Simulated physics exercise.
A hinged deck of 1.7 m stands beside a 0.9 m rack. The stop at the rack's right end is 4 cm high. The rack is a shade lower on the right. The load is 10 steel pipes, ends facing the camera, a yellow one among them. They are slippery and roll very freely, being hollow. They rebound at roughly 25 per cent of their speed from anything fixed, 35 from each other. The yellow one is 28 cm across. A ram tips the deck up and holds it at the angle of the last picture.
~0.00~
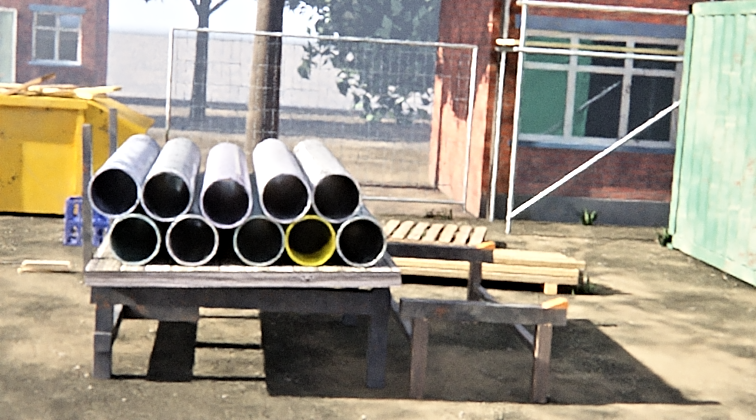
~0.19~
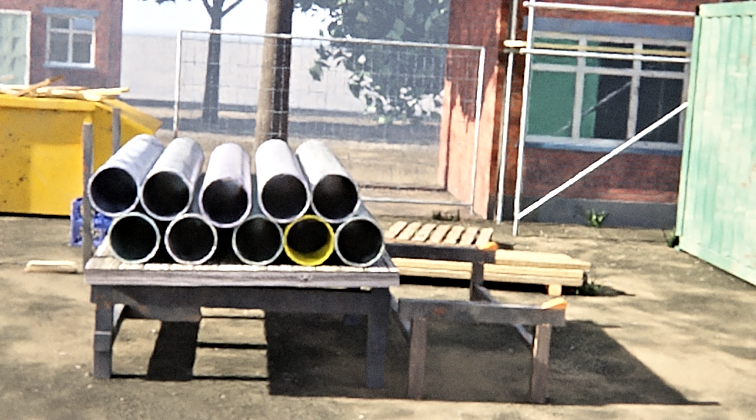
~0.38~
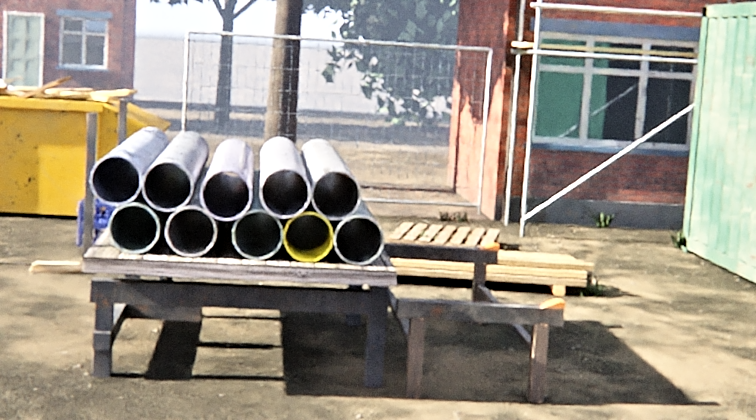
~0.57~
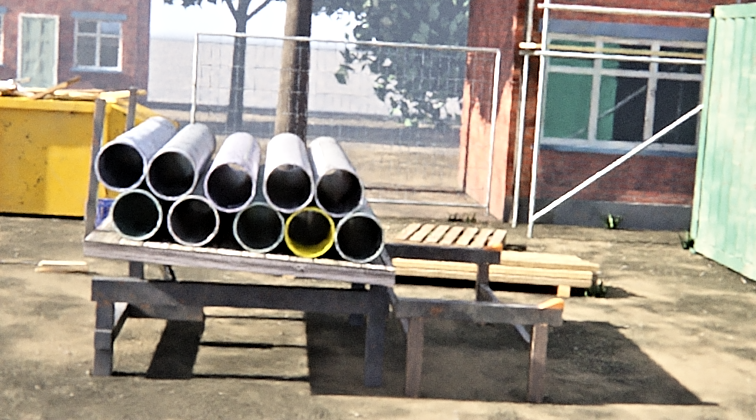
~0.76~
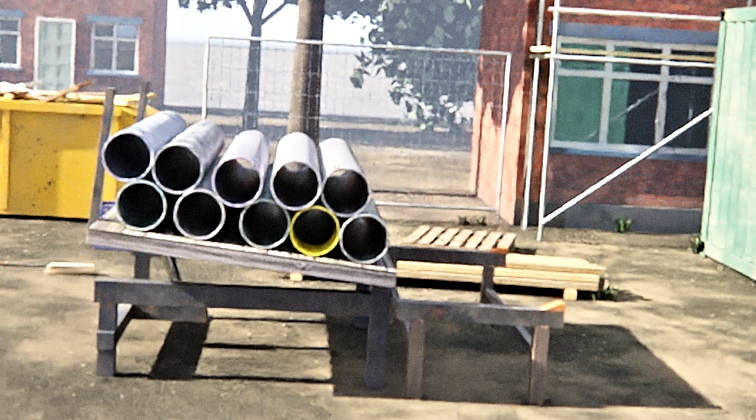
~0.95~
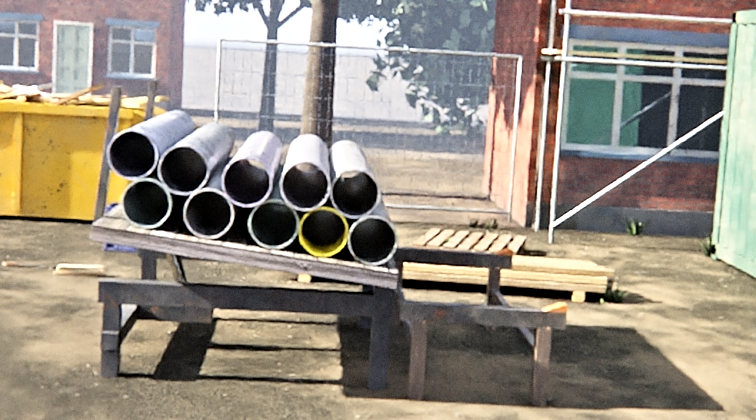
A wooden deck stacked with ten steel pipes, one of them yellow-rimmed, slowly tilted up at its left side until it sloped down to the right toward a low rack in a sunny yard.
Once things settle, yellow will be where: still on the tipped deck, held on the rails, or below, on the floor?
Yellow comes to rest held on the rails.
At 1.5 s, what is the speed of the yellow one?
Near 0.5 m/s.
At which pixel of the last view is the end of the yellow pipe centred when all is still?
Around (542, 287).
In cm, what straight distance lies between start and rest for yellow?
Yellow 130.
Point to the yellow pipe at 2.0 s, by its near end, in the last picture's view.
Near (419, 256).
Then, 1.5 s in, yellow is on the deck, 25 cm from the hinge, rolling right; 0 past the stop so far.
Then, 2.0 s in, yellow is on the rack, 85 cm from the rack's far end, rolling right; 0 past the stop so far.
In the end (6.7 s), yellow is on the rack, 15 cm from the rack's far end; 2 past the stop so far.
